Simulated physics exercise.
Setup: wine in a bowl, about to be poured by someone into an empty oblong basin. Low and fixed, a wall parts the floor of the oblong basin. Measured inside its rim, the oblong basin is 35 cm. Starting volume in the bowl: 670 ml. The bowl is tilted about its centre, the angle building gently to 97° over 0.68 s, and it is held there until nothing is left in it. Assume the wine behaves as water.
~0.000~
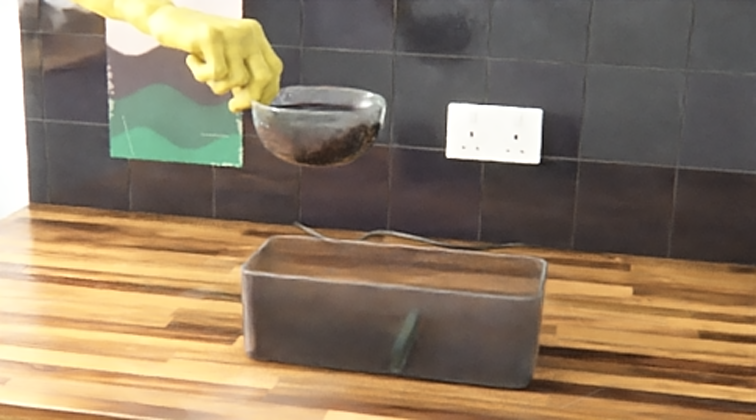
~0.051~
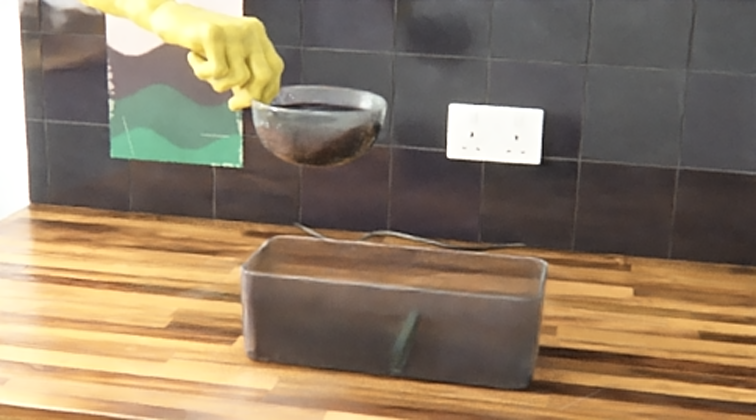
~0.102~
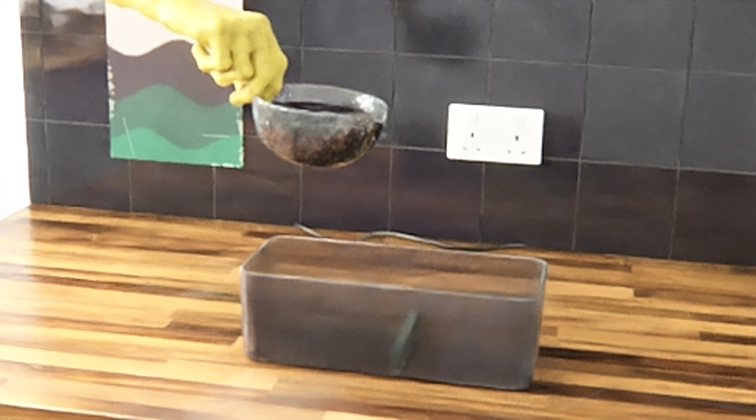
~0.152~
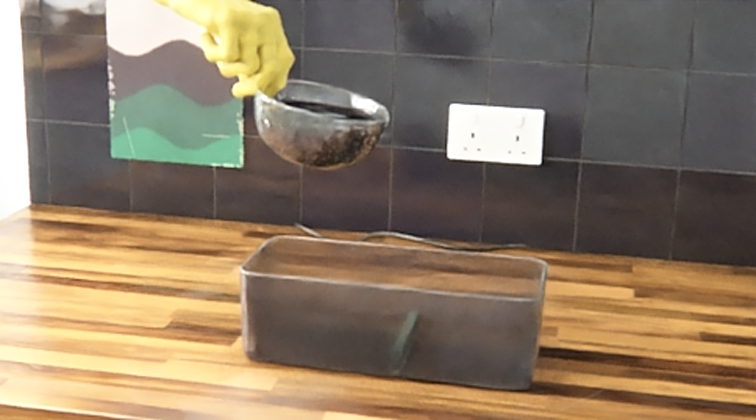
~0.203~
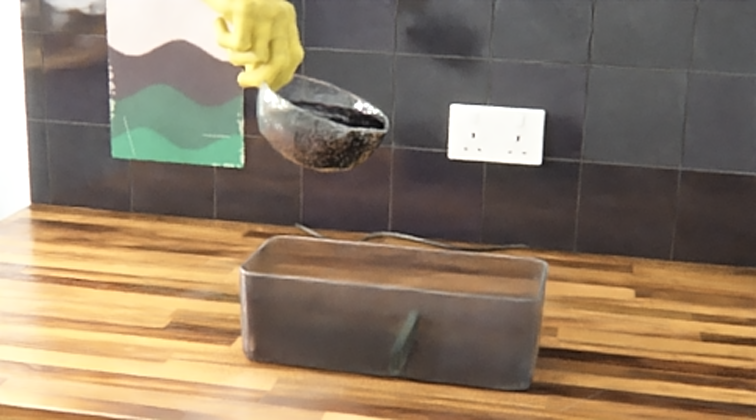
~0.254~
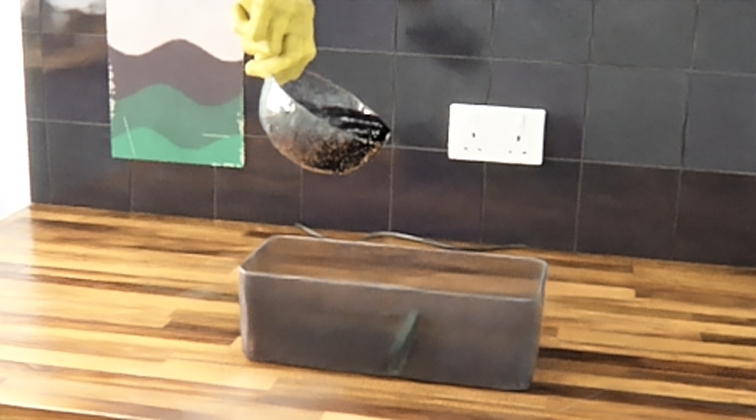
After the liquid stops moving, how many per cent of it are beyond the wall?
About 61 per cent.
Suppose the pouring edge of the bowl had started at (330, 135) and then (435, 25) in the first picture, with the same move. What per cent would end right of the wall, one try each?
Result: 20 per cent, then 75 per cent.
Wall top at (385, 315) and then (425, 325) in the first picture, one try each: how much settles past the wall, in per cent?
Some 85 in a hundred, then some 45 in a hundred.
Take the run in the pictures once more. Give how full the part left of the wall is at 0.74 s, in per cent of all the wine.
Roughly 24 percent.
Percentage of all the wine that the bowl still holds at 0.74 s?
Close to 2 percent of the whole amount.
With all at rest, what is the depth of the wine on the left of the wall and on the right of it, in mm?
I'd expect close to 10 mm on the left and close to 20 mm on the right.
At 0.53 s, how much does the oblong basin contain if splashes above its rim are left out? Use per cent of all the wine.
30 %, more or less.
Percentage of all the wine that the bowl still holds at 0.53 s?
Close to 22 in a hundred.
After 0.53 s the tilt is 86° and 21 per cent is still to pour, 1 is left of the wall and 29 right of it.
After 0.74 s the tilt is 97° and 2 per cent is still to pour, 24 is left of the wall and 66 right of it.
After 0.95 s the tilt is 97° and 0 per cent is still to pour, 35 is left of the wall and 64 right of it.
After 1.18 s the tilt is 97° and 0 per cent is still to pour, 37 is left of the wall and 61 right of it.
In the end 38 per cent lies left of the wall, 61 right of it and 1 outside.
